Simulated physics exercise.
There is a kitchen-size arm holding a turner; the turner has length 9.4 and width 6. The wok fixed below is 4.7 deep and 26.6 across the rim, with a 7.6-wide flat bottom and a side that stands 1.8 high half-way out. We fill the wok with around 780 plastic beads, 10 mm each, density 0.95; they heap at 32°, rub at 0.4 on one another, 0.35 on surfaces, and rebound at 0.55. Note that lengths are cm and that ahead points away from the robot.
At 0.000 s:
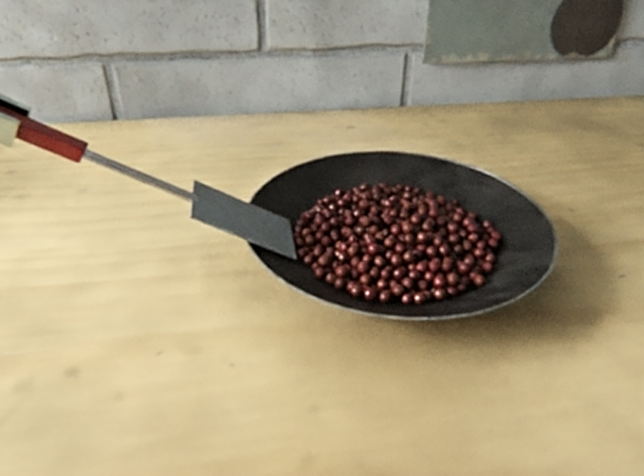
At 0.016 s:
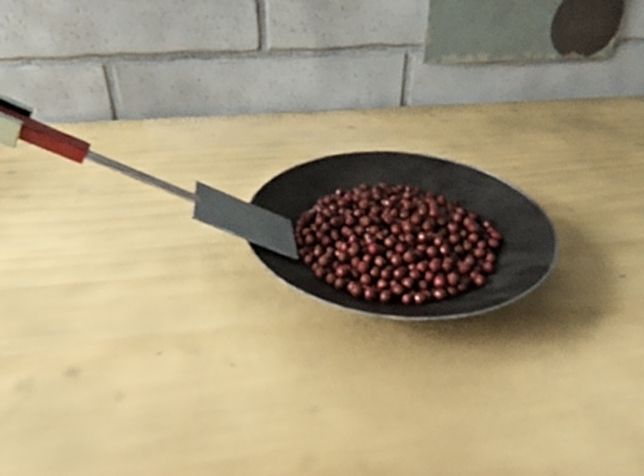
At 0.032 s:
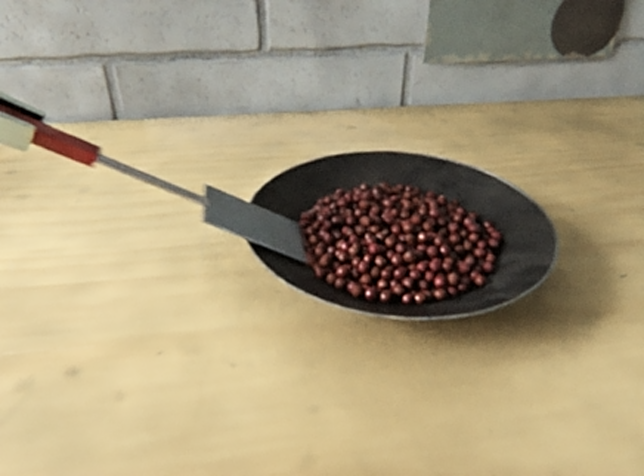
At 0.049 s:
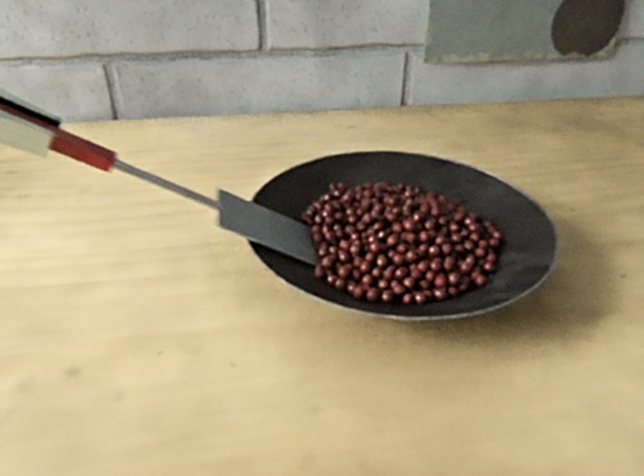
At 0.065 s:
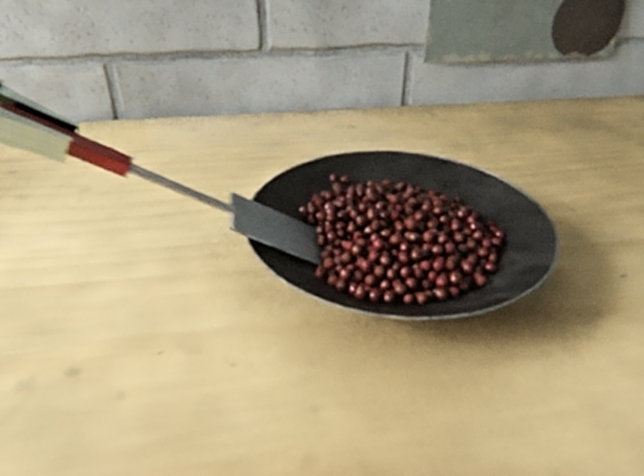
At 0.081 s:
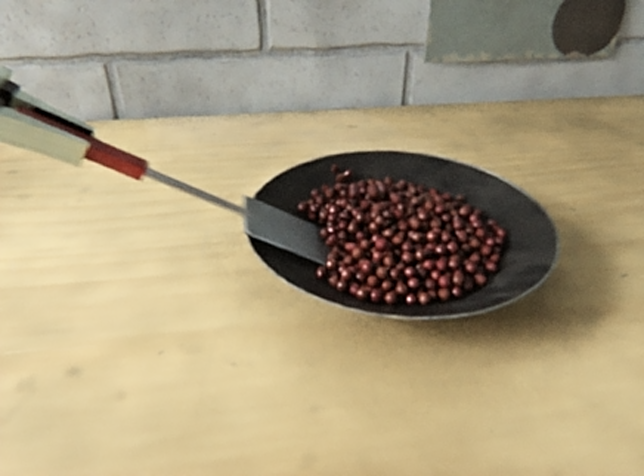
A pale wooden tabletop in front of a whitish block wall is seen from slightly above, in a view that stays still. A dark, shallow wok heaped with shiny dark red beads sits right of centre, with a flat grey turner on a thin rod, joined to a red and cream arm, at its left. The arm slides the turner steadily rightward and slightly down into the wok, nudging the beads at the heap's left edge.
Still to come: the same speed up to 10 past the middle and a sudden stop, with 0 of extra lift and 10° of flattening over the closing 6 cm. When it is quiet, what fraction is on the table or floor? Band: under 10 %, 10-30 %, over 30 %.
10-30 %.
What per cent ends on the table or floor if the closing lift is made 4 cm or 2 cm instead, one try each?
It comes to around 25 per cent on the first try and around 25 per cent on the second.
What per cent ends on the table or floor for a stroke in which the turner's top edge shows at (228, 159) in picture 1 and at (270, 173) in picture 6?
About 25 per cent.
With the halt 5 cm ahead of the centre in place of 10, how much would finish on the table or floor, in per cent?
Roughly 0 %.
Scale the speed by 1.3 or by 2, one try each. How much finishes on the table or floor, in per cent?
Try one about 25 %, try two about 40 %.
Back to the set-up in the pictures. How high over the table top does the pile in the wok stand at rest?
Close to 6.5 centimetres high.
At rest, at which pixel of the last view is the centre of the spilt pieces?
The centre sits at roughly (593, 241).
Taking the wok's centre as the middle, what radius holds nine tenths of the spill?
Distance: Approx. 35 cm.
After 0.17 s, sloping 31°, highest piece 5 above the table; 776 in the wok, 1 on the blade or in flight.
After 0.25 s, sloping 28°, highest piece 6 above the table; 776 in the wok, 1 on the table or floor.
After 0.50 s, sloping 21°, highest piece 6 above the table; 625 in the wok, 142 on the table or floor, 10 on the blade or in flight.
After 1.55 s, sloping 21°, highest piece 6 above the table; 622 in the wok, 155 on the table or floor.
In the end, 622 in the wok, 155 on the table or floor. That is 20 % on the table or floor.
